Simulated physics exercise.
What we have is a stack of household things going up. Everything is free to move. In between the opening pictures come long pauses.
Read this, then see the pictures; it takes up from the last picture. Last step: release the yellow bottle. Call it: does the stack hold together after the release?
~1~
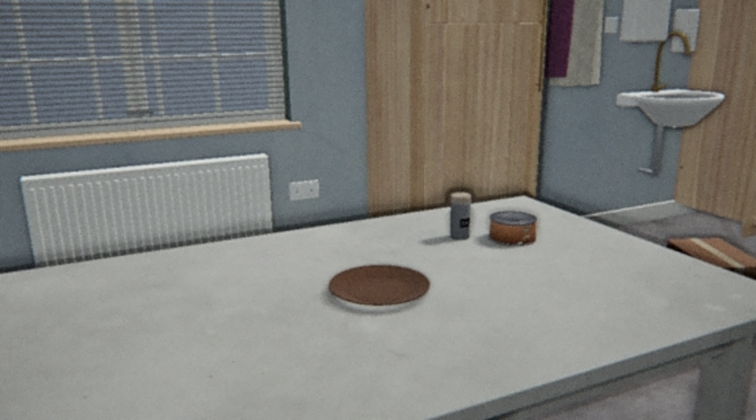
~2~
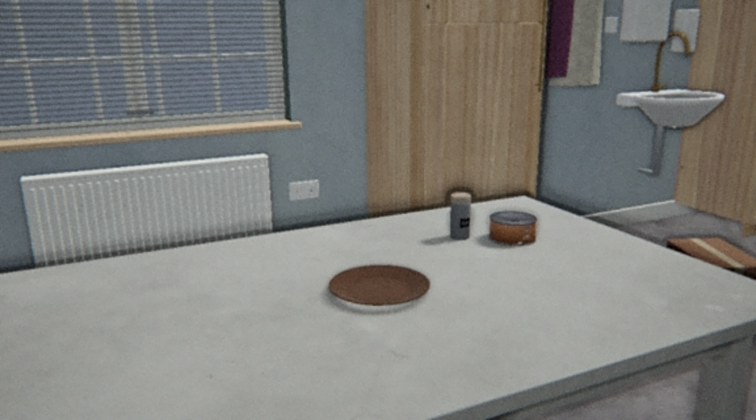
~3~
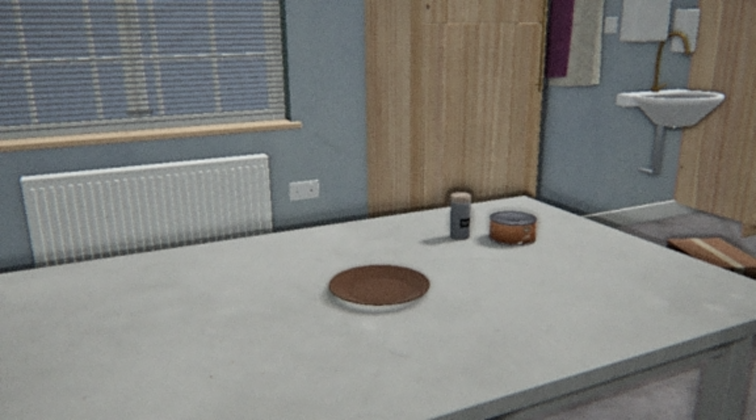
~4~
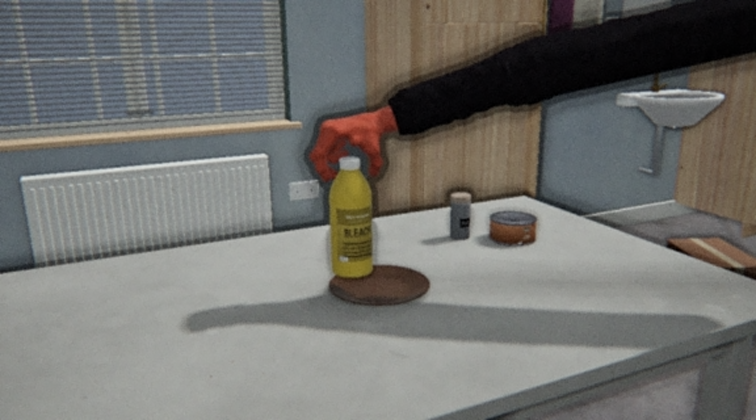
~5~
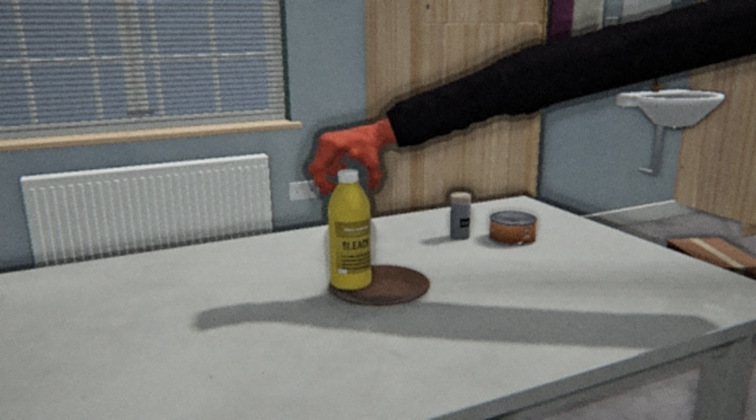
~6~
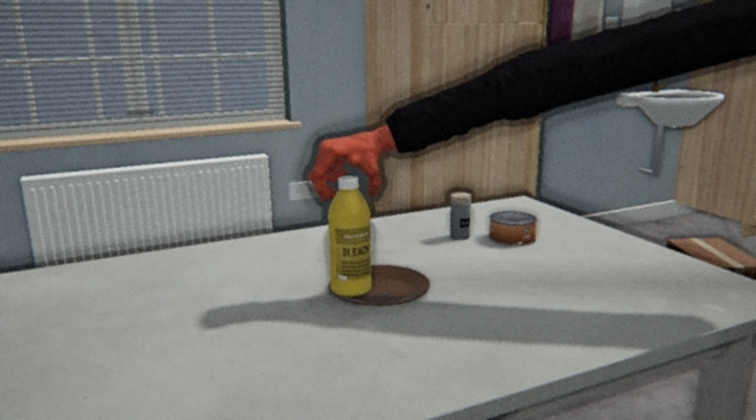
Yes, it holds together.
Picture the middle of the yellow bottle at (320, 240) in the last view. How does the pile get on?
After that, the pile falls over.
Then, 0.40 s on from there, no change.
Then, 0.80 s on from there, yellow bottle resting near (350, 235).
In the end, all 4 unmoved. At the end, from the last picture's camera, yellow bottle near (350, 235). The pile holds.
